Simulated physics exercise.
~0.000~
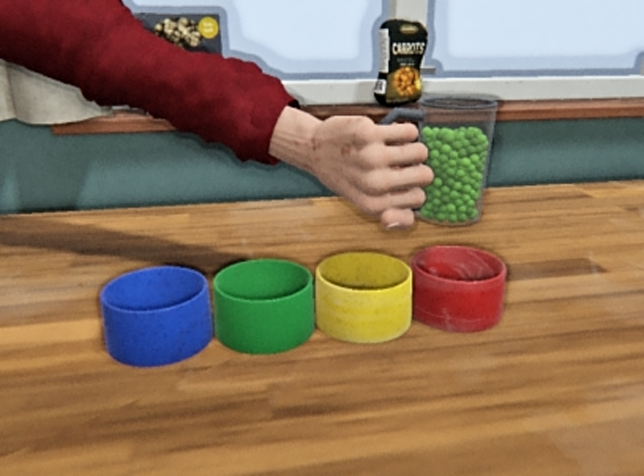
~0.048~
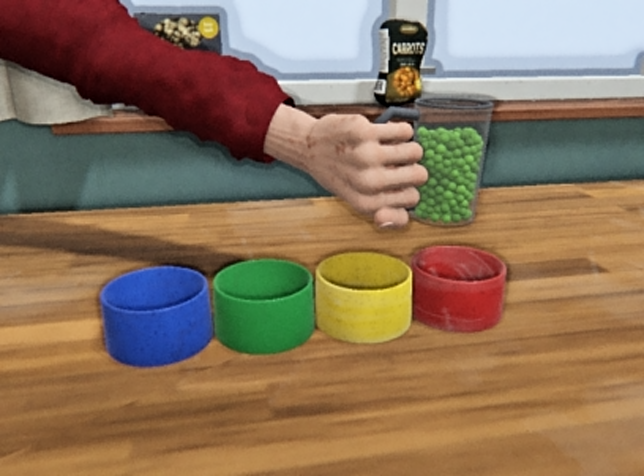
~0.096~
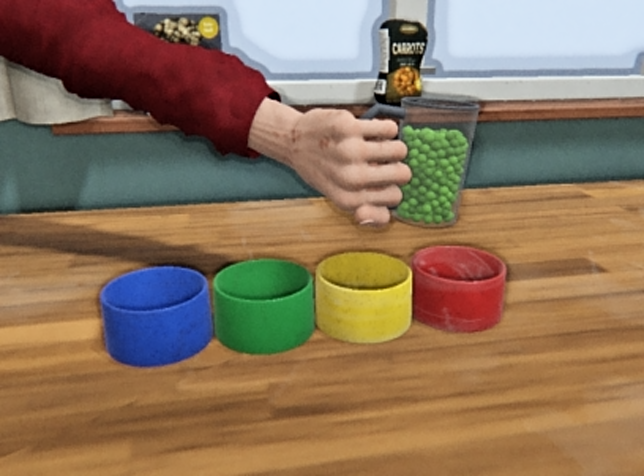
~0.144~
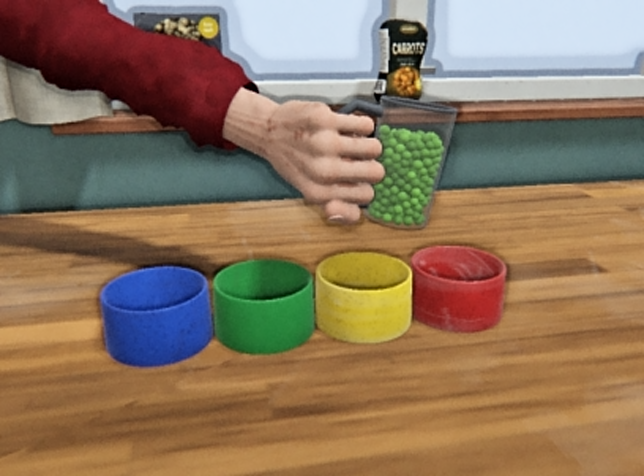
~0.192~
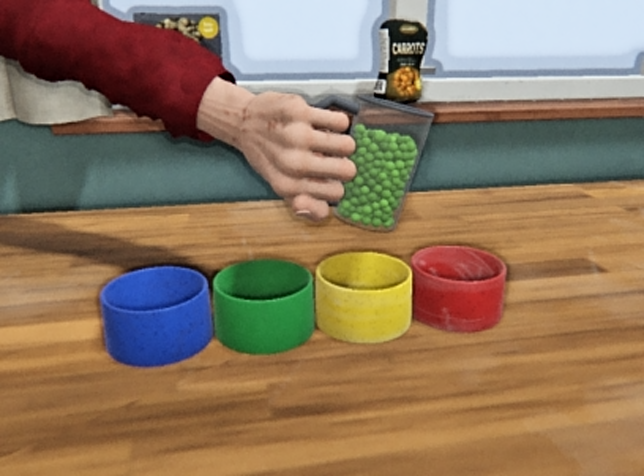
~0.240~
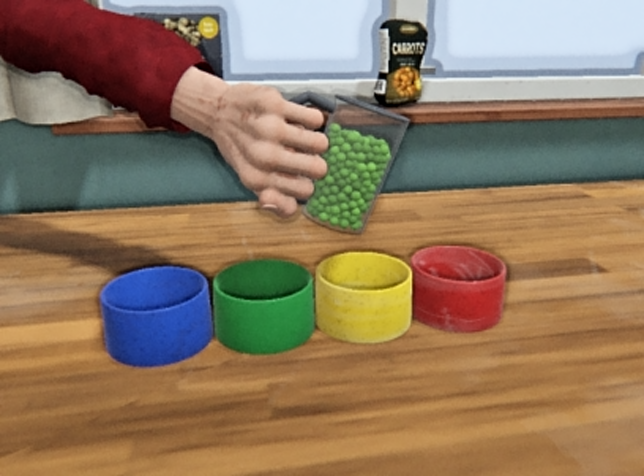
A hand in a red sleeve moving a clear cup of green peas left while tilting it above four coloured dishes.
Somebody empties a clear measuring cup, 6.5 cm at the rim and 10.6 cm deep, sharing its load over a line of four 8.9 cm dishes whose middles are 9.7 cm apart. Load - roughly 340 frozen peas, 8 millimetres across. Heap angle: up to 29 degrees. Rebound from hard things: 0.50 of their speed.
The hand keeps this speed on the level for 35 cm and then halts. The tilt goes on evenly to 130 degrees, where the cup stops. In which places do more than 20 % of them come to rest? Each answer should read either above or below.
Red - below, blue - above, green - below, yellow - below, counter - below.
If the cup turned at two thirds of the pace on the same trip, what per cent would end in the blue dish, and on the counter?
Result - blue dish: 100; counter: 0.
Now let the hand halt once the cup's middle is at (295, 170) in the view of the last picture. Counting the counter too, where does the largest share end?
Most of it ends up at yellow.
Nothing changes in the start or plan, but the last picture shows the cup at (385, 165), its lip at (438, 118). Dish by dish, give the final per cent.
Red 0; blue 100; green 0; yellow 0.
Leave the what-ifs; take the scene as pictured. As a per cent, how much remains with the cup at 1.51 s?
Estimate: Around 0 % of the load.
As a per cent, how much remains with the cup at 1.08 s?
About 95 per cent.
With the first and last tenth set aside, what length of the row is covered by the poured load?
5 cm.
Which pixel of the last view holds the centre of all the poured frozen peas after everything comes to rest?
I'd say roughly (157, 314).
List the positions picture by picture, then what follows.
Cup at (452, 162), tilt 0 degrees, lip at (491, 102), moved 0.0 cm; middle of the pieces at (453, 172); red dish at (458, 263); yellow dish at (364, 271); green dish at (263, 279); blue dish at (155, 288), in the first frame.
Cup at (447, 162), tilt 1 degrees, lip at (487, 103), moved 0.5 cm; middle of the pieces at (448, 172), in the second frame.
Cup at (432, 163), tilt 4 degrees, lip at (474, 105), moved 2.0 cm; middle of the pieces at (432, 173), in the third frame.
Cup at (406, 164), tilt 9 degrees, lip at (452, 110), moved 4.5 cm; middle of the pieces at (406, 174), in the fourth frame.
Cup at (379, 165), tilt 14 degrees, lip at (429, 114), moved 7.0 cm; middle of the pieces at (378, 175), in the fifth frame.
Cup at (352, 166), tilt 19 degrees, lip at (405, 120), moved 9.6 cm; middle of the pieces at (349, 176); red dish at (458, 263); yellow dish at (364, 271); green dish at (263, 279); blue dish at (155, 288). The cup turns about 105 degrees a second and travels 53 cm a second, in the sixth frame.
After 0.74 s, tilt 71 degrees; cup holds 100 %.
After 1.08 s, tilt 107 degrees; cup holds 95 %, blue 5 %.
After 1.51 s, tilt 130 degrees; cup holds 0 %, blue 100 %.
In the end, at 2.0 s, red 0 %, blue 100 %, green 0 %, yellow 0 %, counter 0 %.
